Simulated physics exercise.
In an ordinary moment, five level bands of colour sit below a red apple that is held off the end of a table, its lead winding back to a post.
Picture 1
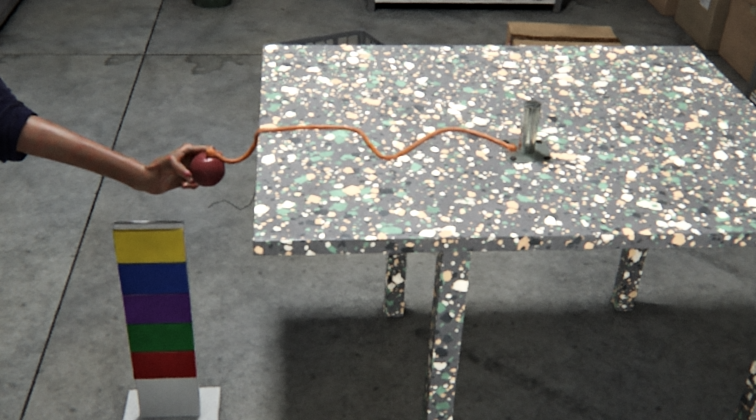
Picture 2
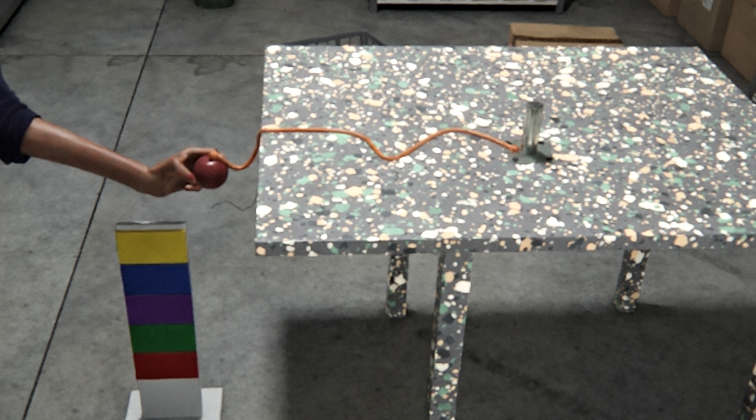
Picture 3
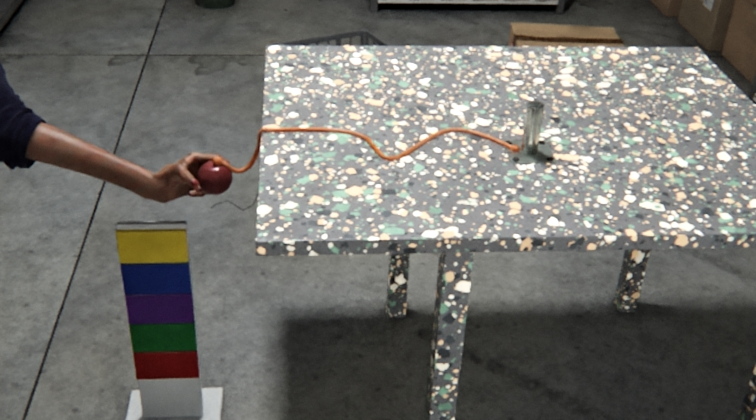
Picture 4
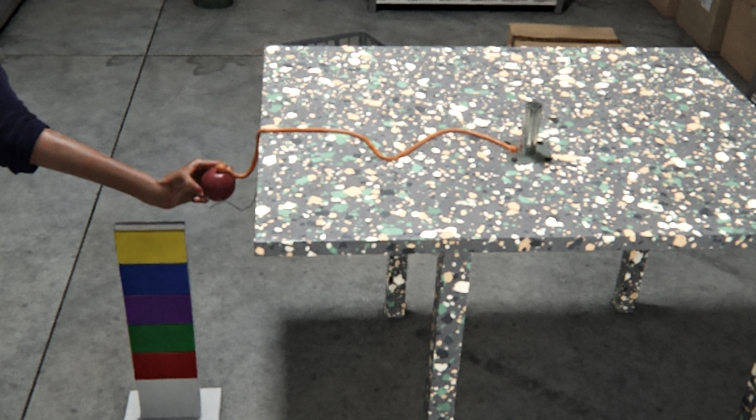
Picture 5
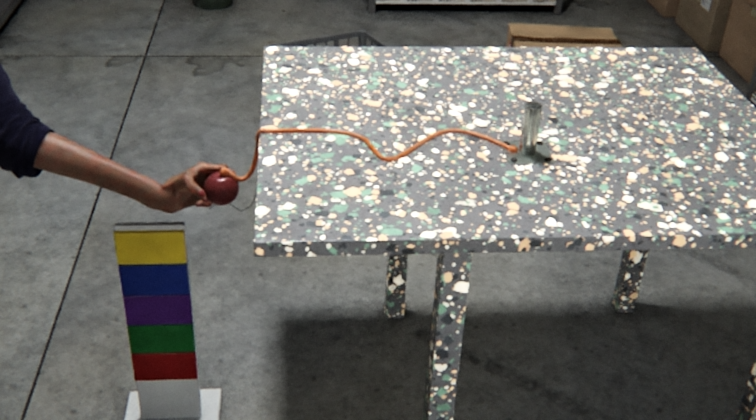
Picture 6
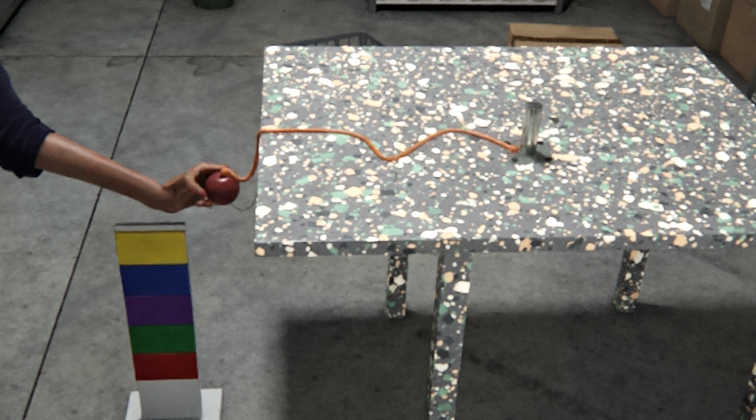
To begin with, a hand holds a red apple off the left end of a speckled table, above a stand with five coloured bands, an orange cord winding back to a small post. The hand lowers the apple slightly, easing it rightward, then keeps it nearly still while the cord barely changes.
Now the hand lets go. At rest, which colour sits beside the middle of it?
Its centre is beside blue.
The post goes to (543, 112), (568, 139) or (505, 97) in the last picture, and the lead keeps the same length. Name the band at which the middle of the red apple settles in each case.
For the first it is yellow, for the second yellow, for the third blue.
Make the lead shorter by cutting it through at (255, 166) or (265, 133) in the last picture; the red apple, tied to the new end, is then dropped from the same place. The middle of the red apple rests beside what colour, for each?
In order, the results are yellow and above them all.
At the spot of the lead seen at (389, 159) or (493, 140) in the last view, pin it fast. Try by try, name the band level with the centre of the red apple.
First try yellow, second try blue.
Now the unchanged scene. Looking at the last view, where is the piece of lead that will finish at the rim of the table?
That spot is around (334, 132).
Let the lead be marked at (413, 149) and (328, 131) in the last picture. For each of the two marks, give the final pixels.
In that view they reach (379, 146) and (259, 149).
Soon after, apple near (284, 285); level with blue.
After that, apple near (250, 282); level with blue.
In the end, apple near (259, 285); level with blue. Its centre hangs level with the blue band.
